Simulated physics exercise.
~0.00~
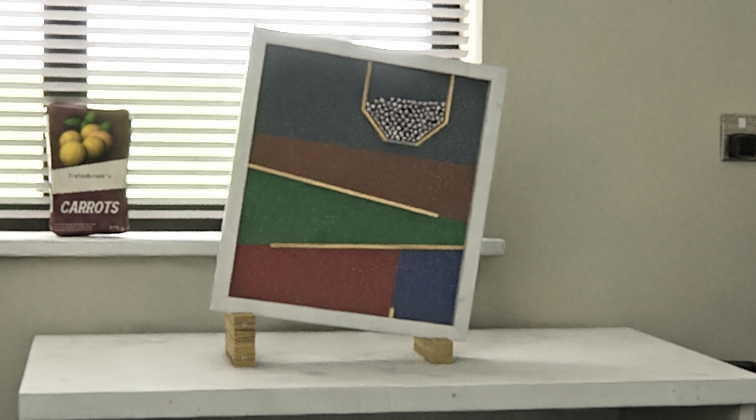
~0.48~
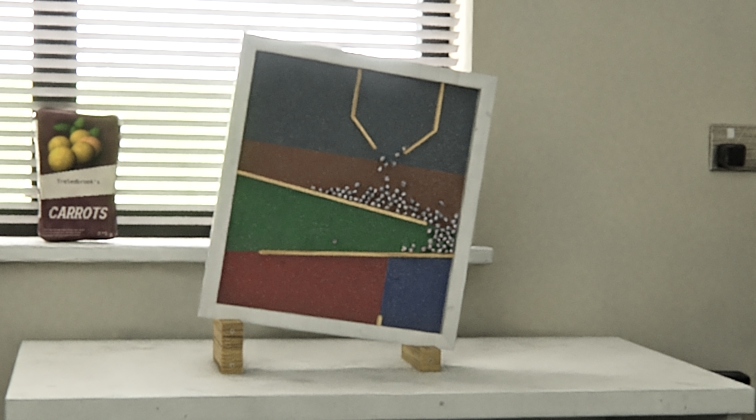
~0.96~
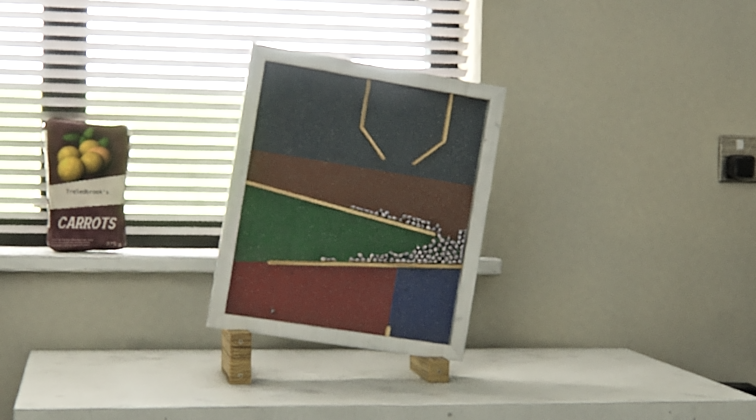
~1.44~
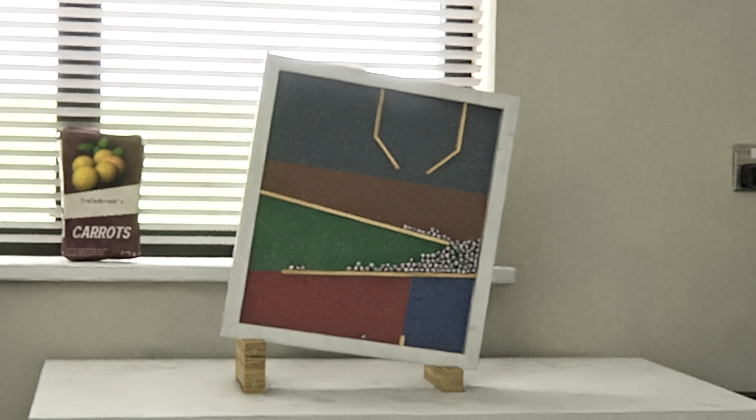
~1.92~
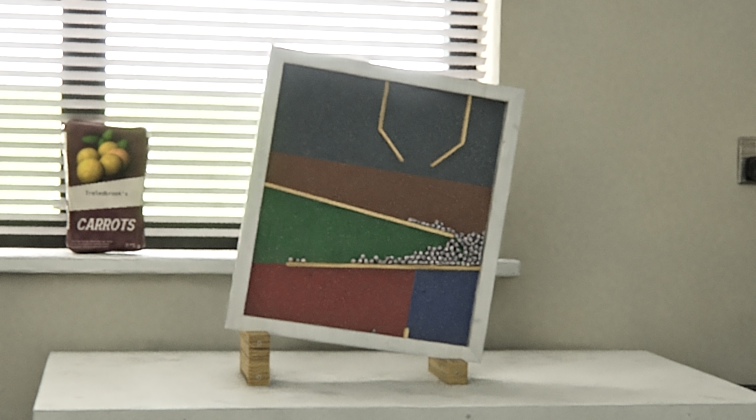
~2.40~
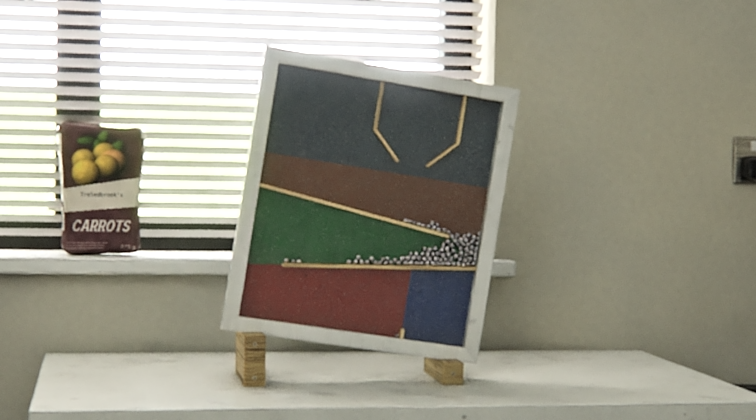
A tilted box drops small balls from a hopper, and they settle mostly in the green section.
